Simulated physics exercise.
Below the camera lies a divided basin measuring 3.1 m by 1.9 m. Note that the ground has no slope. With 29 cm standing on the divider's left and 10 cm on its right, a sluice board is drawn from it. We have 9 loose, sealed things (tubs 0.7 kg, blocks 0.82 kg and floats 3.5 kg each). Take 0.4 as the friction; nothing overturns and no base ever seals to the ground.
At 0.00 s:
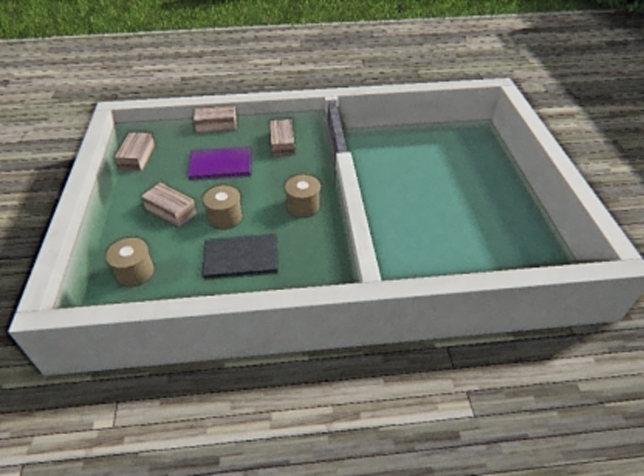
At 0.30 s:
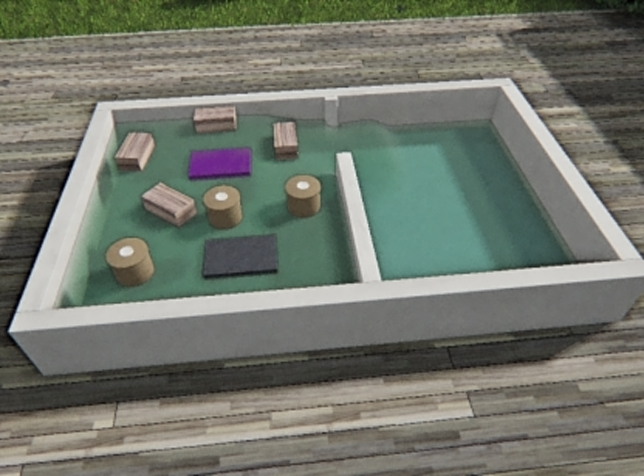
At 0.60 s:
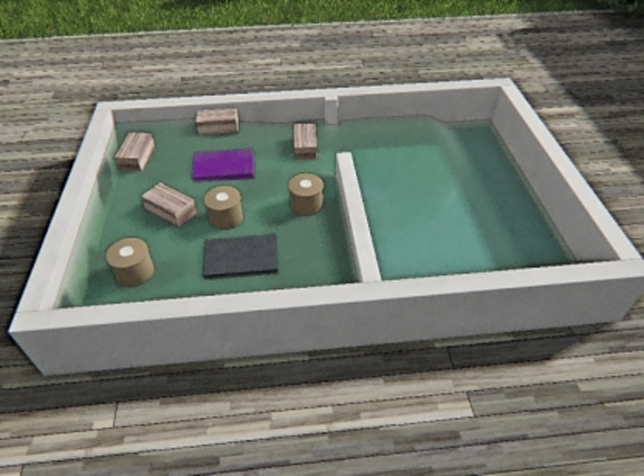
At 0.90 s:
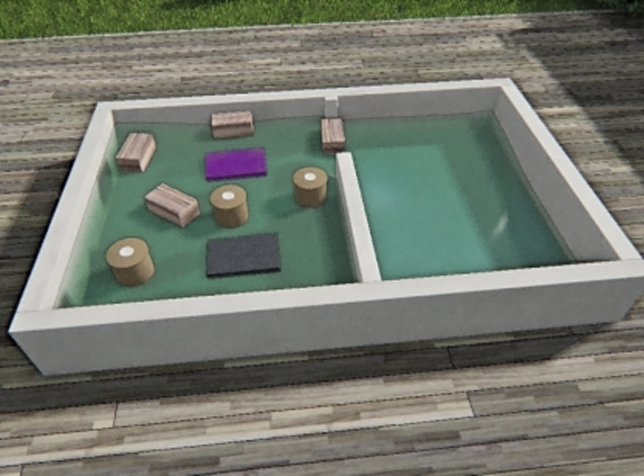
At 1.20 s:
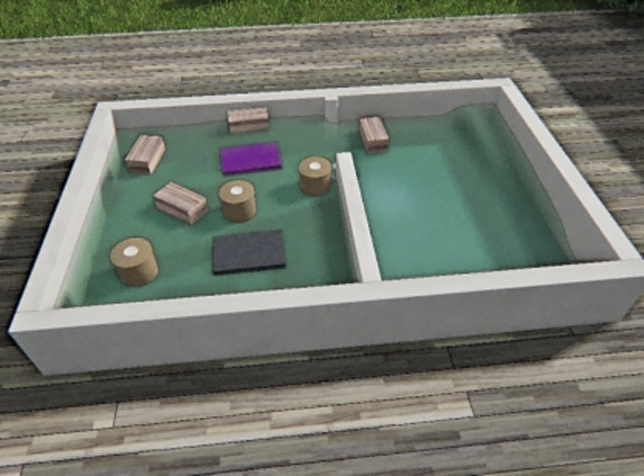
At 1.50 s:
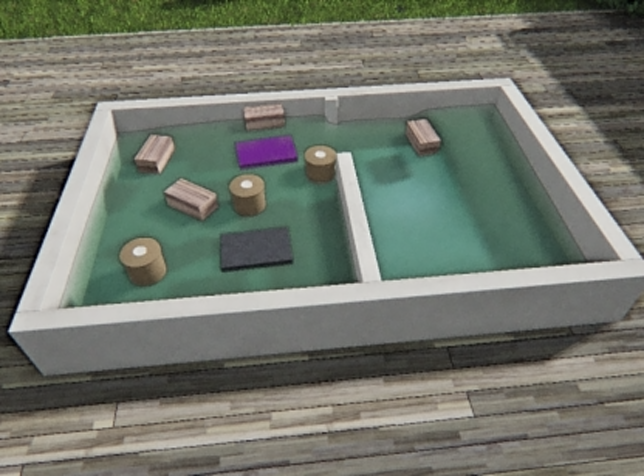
In a walled basin on wooden decking, part of the divider disappeared and the floating blocks, discs and mats drifted gradually rightward, with one wooden block passing through the gap into the right side.
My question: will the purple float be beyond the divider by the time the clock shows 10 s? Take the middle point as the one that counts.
Looks like it ends up beyond the divider.
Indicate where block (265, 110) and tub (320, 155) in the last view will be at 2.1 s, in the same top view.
(297, 112) and (403, 148), roughly.
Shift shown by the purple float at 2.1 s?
Roughly 60 cm.
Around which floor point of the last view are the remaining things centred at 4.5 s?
It sits at about (306, 214).
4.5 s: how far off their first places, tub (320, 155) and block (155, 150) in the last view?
They've ended up 140 cm and 20 cm away, in that order.
After 2.1 s the purple float is near (306, 143), 0.7 m from its start, afloat; 2 of 9 are over the mark; 9 afloat.
After 4.5 s the purple float is near (503, 193), 2.0 m from its start, afloat; 3 of 9 are over the mark; 9 afloat.
After 7.0 s the purple float is near (449, 142), 1.7 m from its start, afloat; 3 of 9 are over the mark; 9 afloat.
After 10.0 s the purple float is near (472, 148), 1.9 m from its start, afloat; 3 of 9 are over the mark; 9 afloat.
